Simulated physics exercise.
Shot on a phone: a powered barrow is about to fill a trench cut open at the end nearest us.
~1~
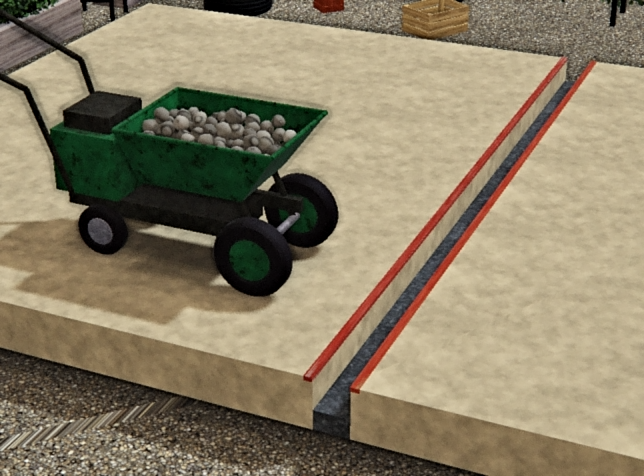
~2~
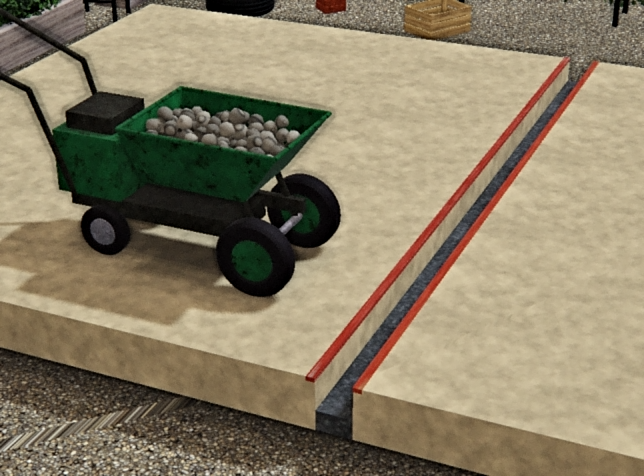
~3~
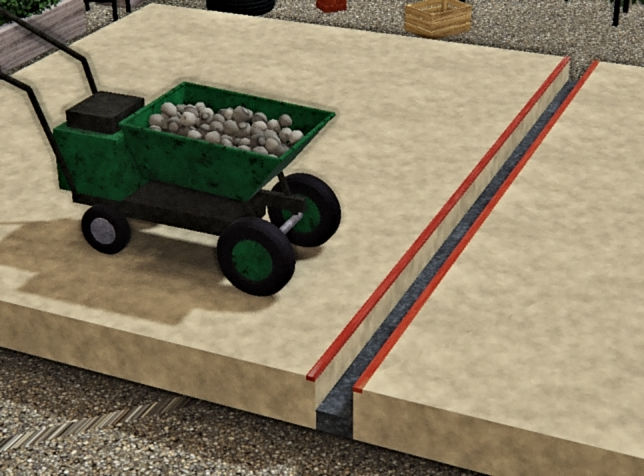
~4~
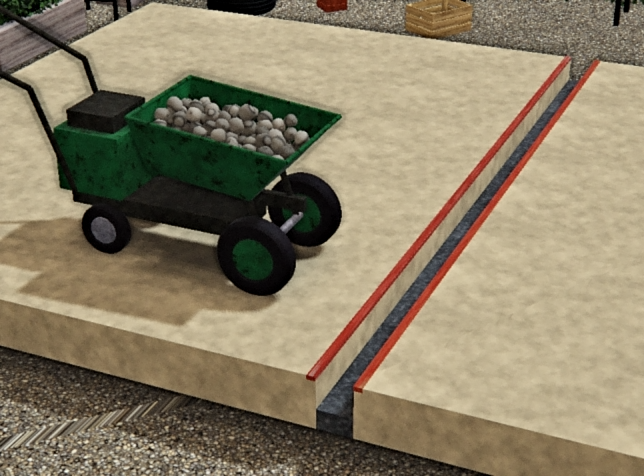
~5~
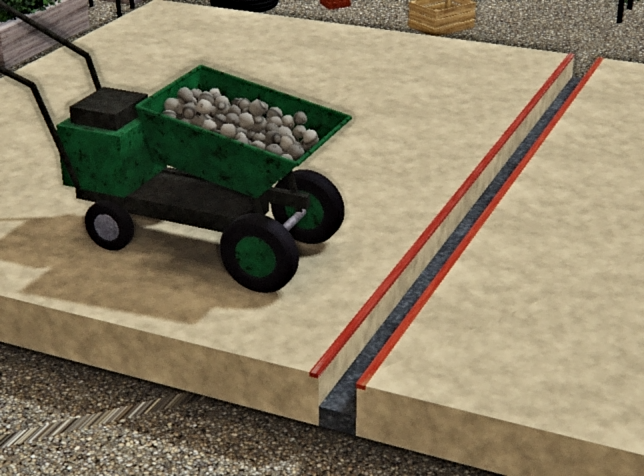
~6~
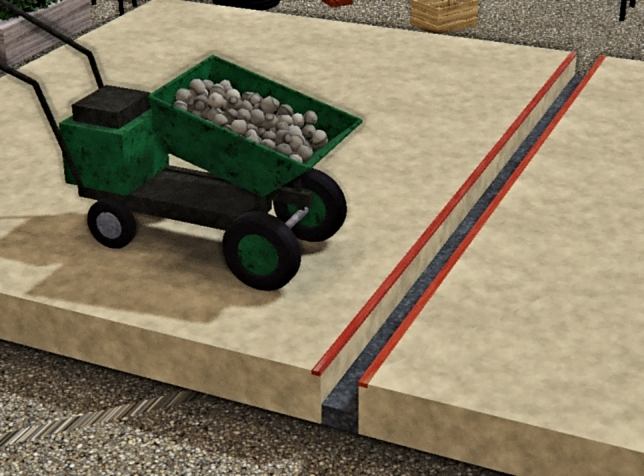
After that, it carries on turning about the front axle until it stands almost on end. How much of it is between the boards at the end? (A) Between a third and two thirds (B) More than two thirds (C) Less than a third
Option A: Between a third and two thirds.
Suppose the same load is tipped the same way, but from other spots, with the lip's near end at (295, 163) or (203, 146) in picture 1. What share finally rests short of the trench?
The first spot gives roughly 0 %; the second gives roughly 50 %.
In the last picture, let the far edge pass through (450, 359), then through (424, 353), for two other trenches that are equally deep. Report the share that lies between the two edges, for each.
100 %, give or take, and then 90 %.
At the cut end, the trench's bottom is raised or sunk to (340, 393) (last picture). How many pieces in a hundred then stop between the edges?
It works out to some 40 percent.
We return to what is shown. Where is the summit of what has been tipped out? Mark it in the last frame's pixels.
Roughly at (455, 282).
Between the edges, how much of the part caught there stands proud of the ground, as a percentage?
I'd say around 20 percent.
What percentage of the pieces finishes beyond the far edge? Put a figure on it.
Share: Near 55 %.
Soon after the last picture, skip tipped steeply; all in the skip.
A little later, skip tipped right over; about two thirds in the skip; a small part in or heaped over the trench; a small part beyond it; a small part falling.
Later still, skip tipped right over; a small part in the skip; a stray few short of the trench; about half in or heaped over the trench; about half beyond it.
By the end, skip tipped right over; a stray few short of the trench; about half in or heaped over the trench; about half beyond it.
